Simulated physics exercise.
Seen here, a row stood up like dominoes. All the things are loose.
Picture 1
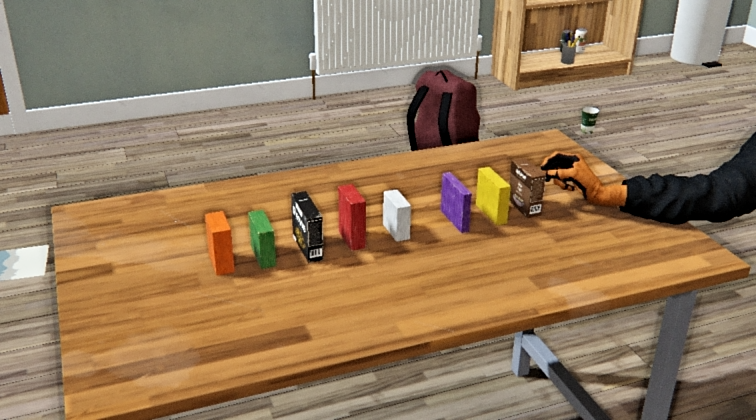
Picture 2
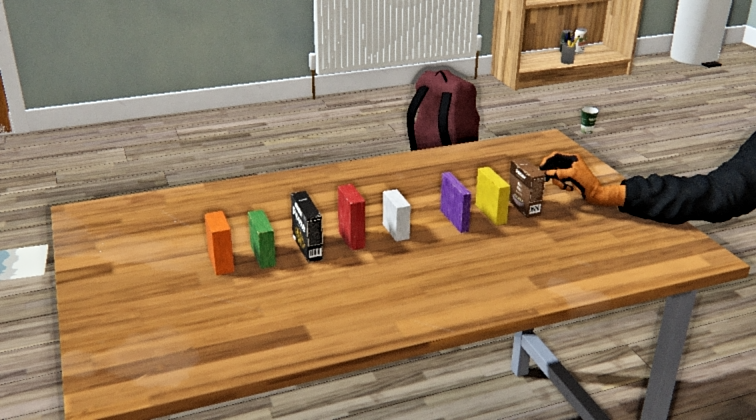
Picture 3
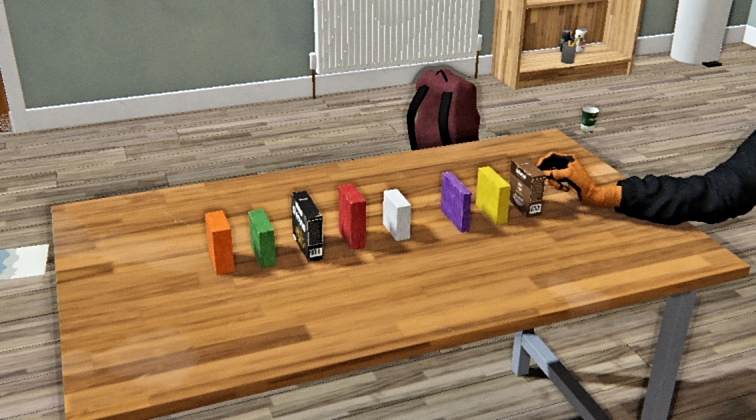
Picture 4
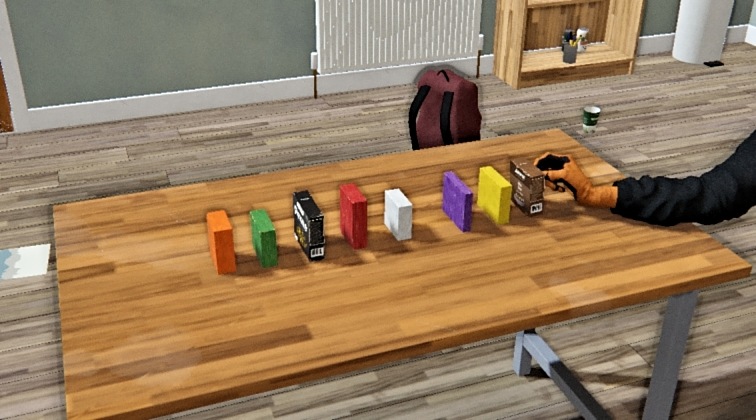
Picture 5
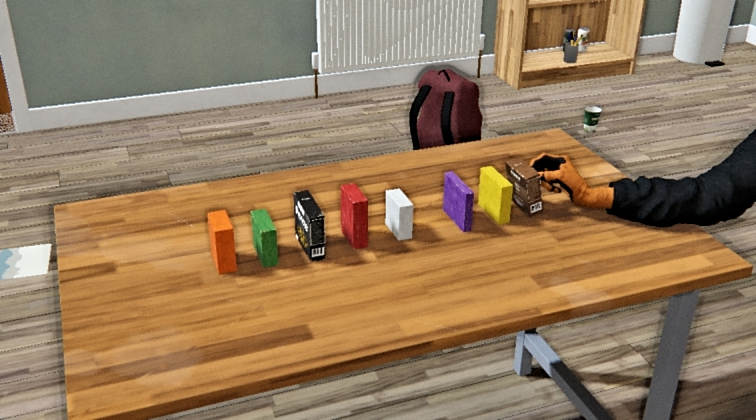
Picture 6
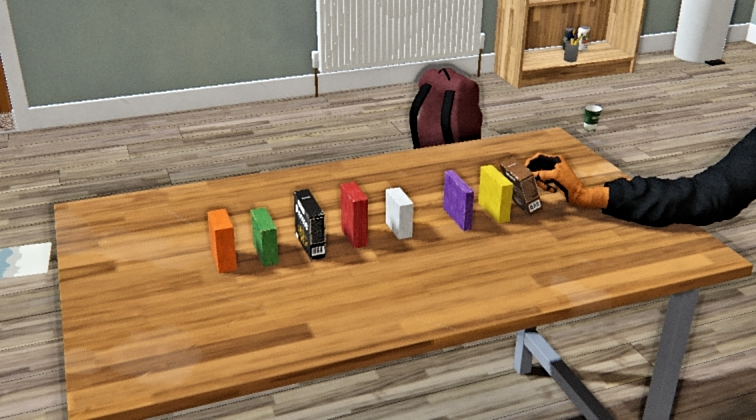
An orange-gloved hand on a dark-sleeved arm reaches in from the right over a wooden table, seen from above in a room with plank flooring, a radiator and a maroon backpack. Upright blocks and packets stand in a spaced row: orange, green, black, red, white, purple, yellow and brown, left to right. The hand pushes the brown packet, which tilts leftward toward the yellow one, while the others stay upright.
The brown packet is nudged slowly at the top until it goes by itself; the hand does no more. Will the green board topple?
The green board keeps standing.
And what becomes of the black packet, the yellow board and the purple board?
The black packet stays upright; the yellow board tips over; the purple board falls over.
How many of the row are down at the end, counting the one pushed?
3 of them.
Then, 0.30 s on from there, brown packet 49° over; yellow board turned 23° from how it was put.
Then, 0.50 s on from there, brown packet 70° over; yellow board on its side; purple board turned 71° from how it was put.
Then, 0.60 s on from there, brown packet 70° over; purple board on its side; yellow board on its side.
In the end, toppled on the table, yellow board and purple board; the other 4 unmoved. At the end, from the last picture's camera, green board near (265, 237).
